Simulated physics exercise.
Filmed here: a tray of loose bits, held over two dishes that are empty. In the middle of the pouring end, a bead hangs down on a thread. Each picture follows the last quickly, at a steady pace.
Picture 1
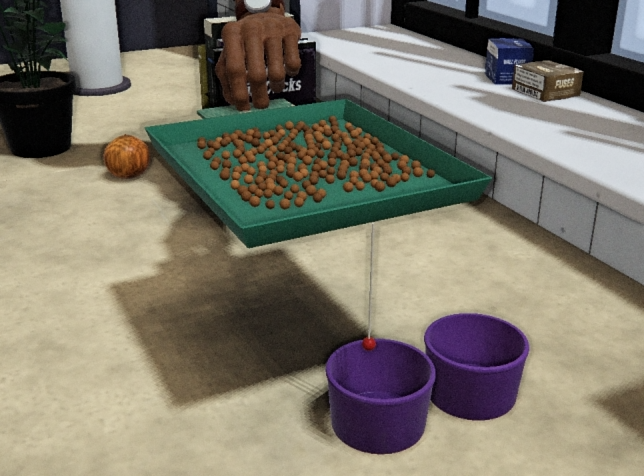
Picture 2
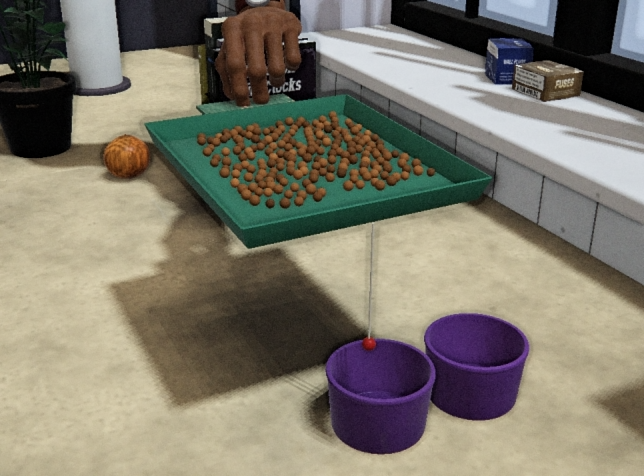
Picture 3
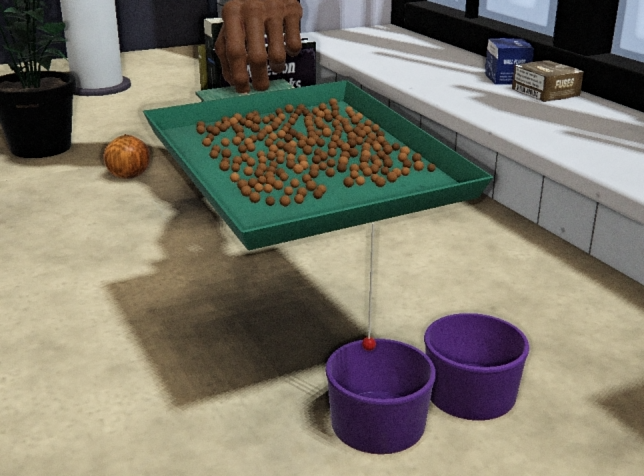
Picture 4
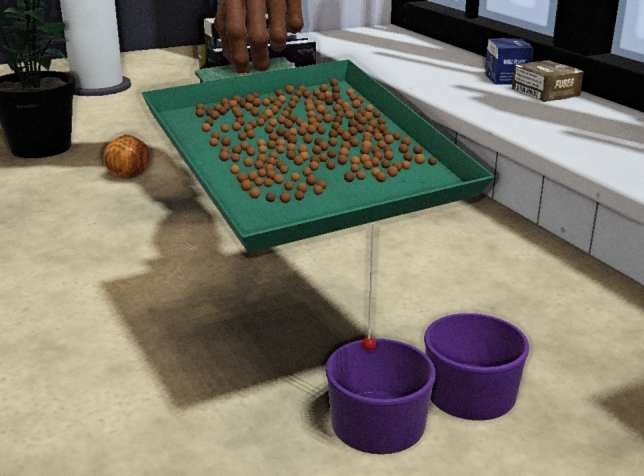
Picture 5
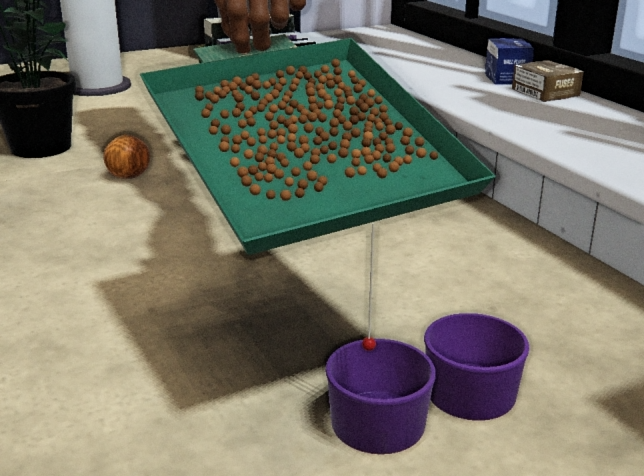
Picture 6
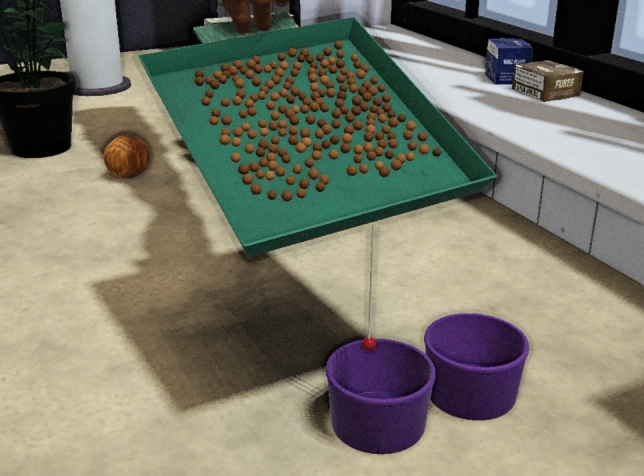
To begin with, a hand holds the far end of a green tray of small brown balls, nearly level above two empty purple dishes, a red bead hanging on a thread. The hand then raises that end steadily, tilting the tray more clearly toward its near left corner while the balls stay spread across it.
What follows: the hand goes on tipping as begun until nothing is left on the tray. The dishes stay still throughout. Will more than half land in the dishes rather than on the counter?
No.
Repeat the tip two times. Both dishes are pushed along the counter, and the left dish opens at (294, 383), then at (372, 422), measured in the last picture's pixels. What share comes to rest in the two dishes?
You'd end up with around 30 per cent and then around 50 per cent.
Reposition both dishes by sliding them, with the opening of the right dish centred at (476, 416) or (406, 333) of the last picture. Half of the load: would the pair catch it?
Well, the minor share the first time and the minor share the second time.
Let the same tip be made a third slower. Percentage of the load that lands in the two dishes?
About 10 %.
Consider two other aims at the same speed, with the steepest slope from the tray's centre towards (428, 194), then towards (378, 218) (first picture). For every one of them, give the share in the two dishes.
Lab note: Try one about 80 %, try two about 40 %.
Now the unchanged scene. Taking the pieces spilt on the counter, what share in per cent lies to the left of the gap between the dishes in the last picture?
I make it about 90 percent or so.
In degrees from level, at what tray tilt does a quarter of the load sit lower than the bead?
About 80° of tilt.
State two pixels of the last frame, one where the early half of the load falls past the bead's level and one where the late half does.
Around (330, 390), followed by around (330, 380).
Just after the last frame, tray tipped steeply; the larger part on the tray; about a tenth in the air.
A moment on, tray tipped past a quarter turn; roughly a third on the tray; about a tenth in the left dish; roughly a third outside both; roughly a quarter in the air.
Further on, tray tipped past a quarter turn; about a tenth in the left dish; the larger part outside both.
When it is over, tray tipped past a quarter turn; about a tenth in the left dish; not one in the right dish; the larger part outside both.
